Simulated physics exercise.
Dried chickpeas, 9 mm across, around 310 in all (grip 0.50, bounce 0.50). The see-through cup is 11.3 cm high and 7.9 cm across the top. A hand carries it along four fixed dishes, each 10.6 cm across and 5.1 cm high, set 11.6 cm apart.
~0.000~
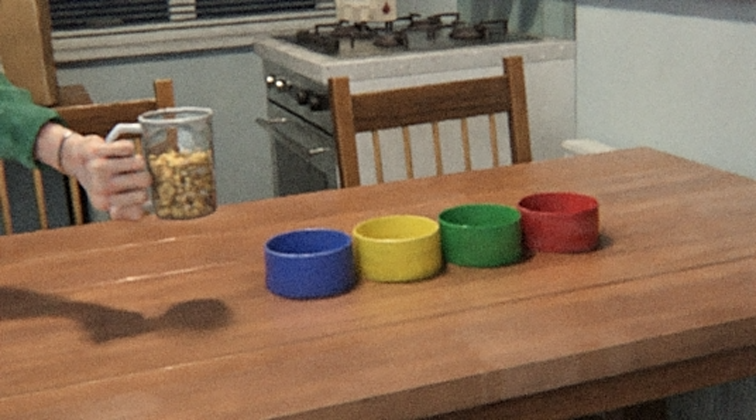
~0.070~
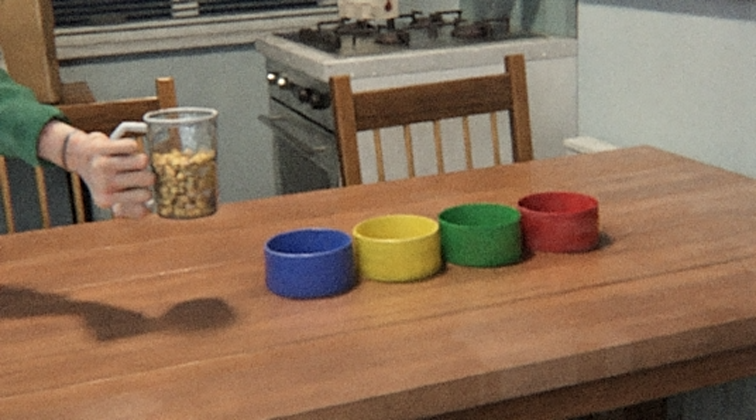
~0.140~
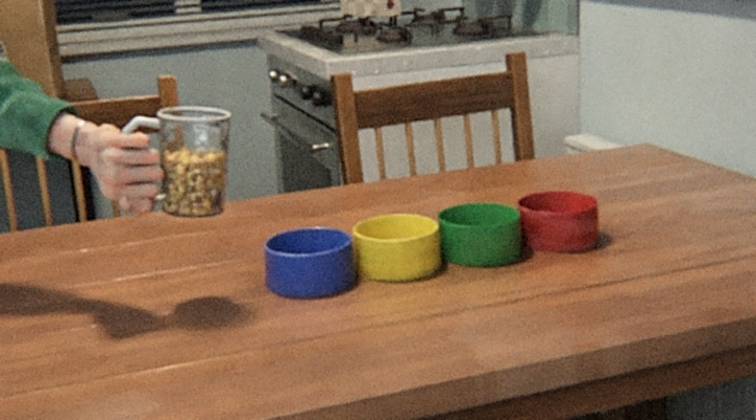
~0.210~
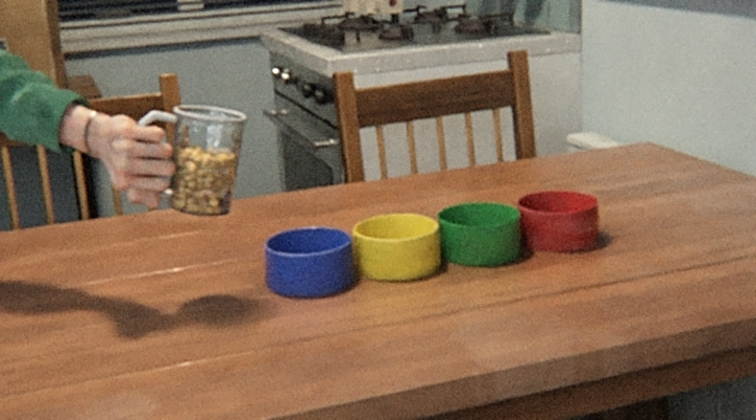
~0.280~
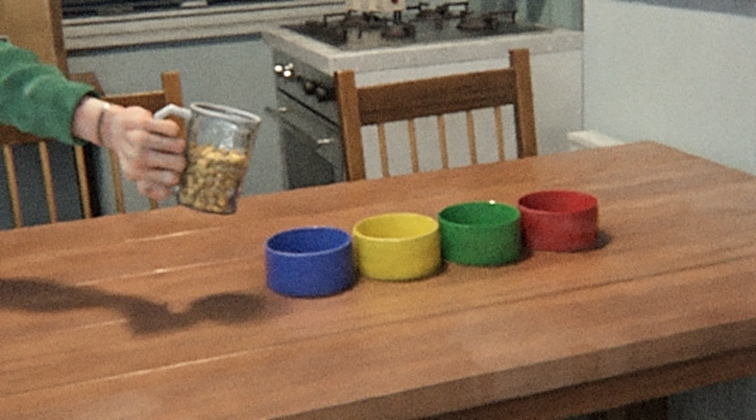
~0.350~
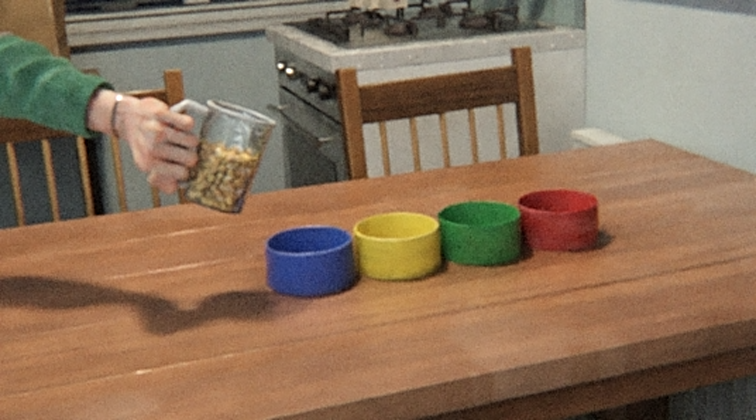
Hand moving a clear cup of dried chickpeas slightly right and tilting it beside blue, yellow, green and red bowls on a wooden table.
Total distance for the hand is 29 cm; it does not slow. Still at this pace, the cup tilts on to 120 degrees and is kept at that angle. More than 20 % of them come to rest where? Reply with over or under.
Red dish under, blue dish under, green dish over, yellow dish under, counter under.
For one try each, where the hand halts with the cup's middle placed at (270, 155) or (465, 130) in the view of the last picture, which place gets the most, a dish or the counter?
Blue; green.
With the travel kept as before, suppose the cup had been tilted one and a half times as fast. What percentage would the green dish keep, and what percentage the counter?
Result - green: 20; counter: 10.
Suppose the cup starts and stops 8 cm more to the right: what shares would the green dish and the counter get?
Shares would be green 20 and counter 20.
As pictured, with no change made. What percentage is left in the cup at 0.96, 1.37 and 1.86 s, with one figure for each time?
First 100, then 95, then 5 per cent.
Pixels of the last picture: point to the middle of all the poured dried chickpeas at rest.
Centre at rest: Approx. (481, 233) px.
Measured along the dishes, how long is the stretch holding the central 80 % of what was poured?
Some 6 centimetres.
After 0.96 s, tilt 72 degrees; cup holds 100 %.
After 1.37 s, tilt 105 degrees; cup holds 95 %.
Then, at 1.86 s, tilt 120 degrees; cup holds 5 %, green 90 %.
In the end, at 2.4 s, red 0 %, blue 0 %, green 95 %, yellow 0 %, counter 0 %.
